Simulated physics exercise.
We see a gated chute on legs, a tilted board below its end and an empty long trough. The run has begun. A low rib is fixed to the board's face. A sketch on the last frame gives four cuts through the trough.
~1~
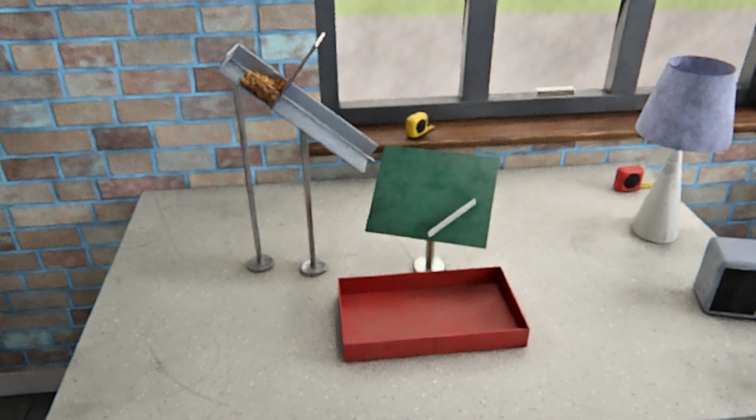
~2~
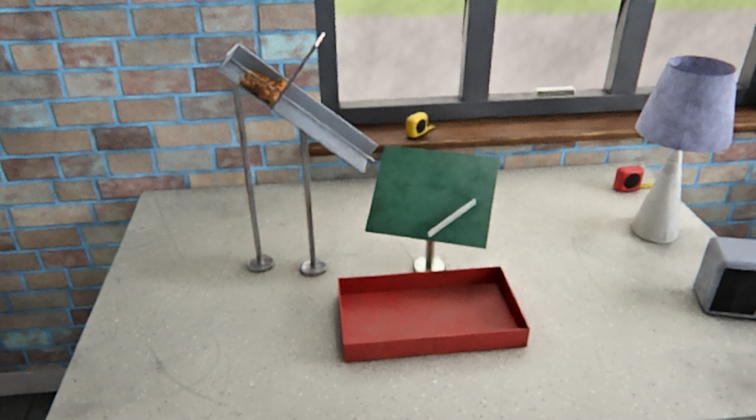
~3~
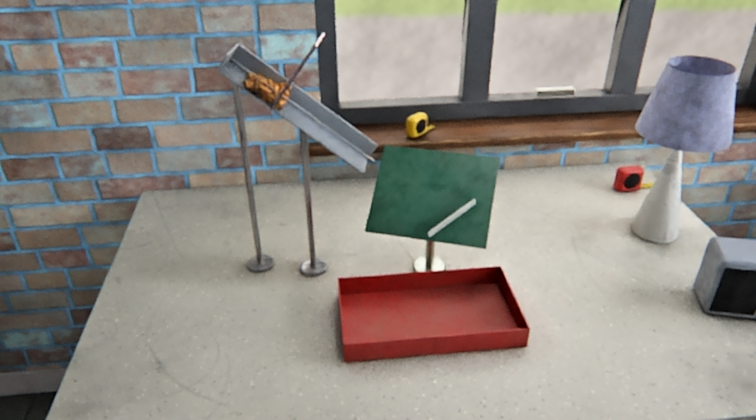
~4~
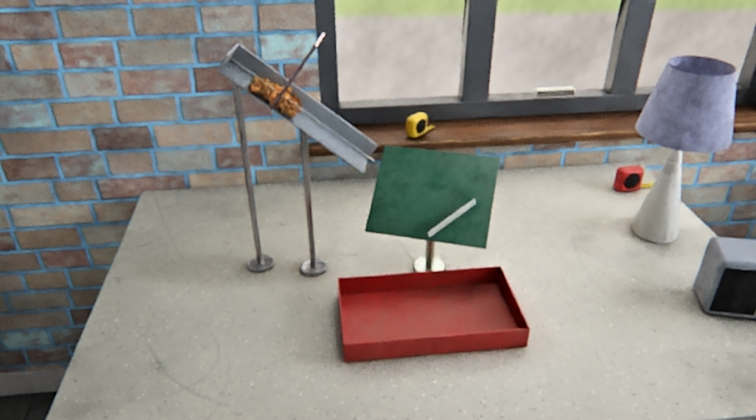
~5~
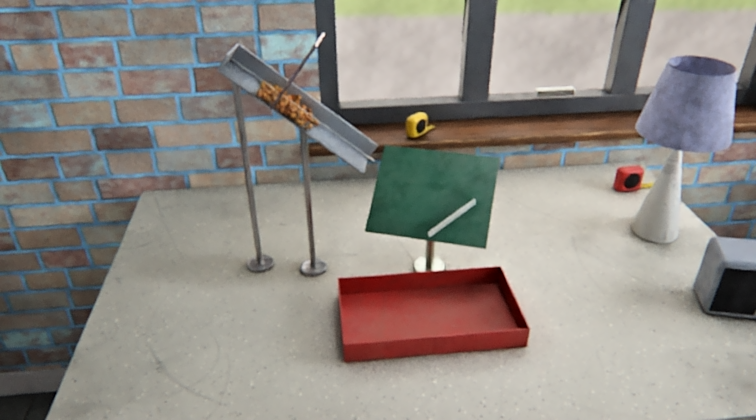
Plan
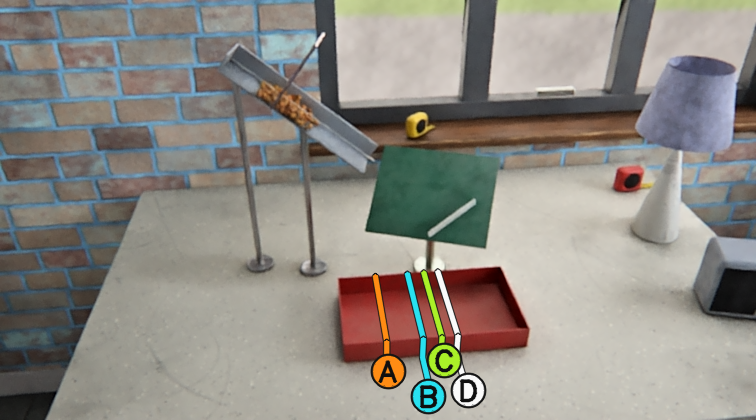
On a pale tabletop against a brick wall by a window, a sloping metal chute on legs stands above a tilted green board and an empty red tray. A clump of small golden-brown pieces near the chute's upper end slides a short way down to the right, spreading slightly.
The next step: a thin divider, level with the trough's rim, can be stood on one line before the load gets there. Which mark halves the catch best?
Use line B.
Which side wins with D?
More lands on the left.
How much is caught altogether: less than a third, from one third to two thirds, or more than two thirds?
It is more than two thirds.
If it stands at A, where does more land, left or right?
More lands on the right.
On the marked copy, line A crosses the front rim at (386, 341); line B crosses the front rim at (423, 337); line C crosses the front rim at (441, 336); line D crosses the front rim at (457, 335).
For line A, of what is caught, none at all on the left of the divider, the whole lot on the right.
For line B, of what is caught, close to half on the left of the divider, close to half on the right.
For line C, of what is caught, the bulk on the left of the divider, a small share on the right.
For line D, of what is caught, all but a few on the left of the divider, a small share on the right.
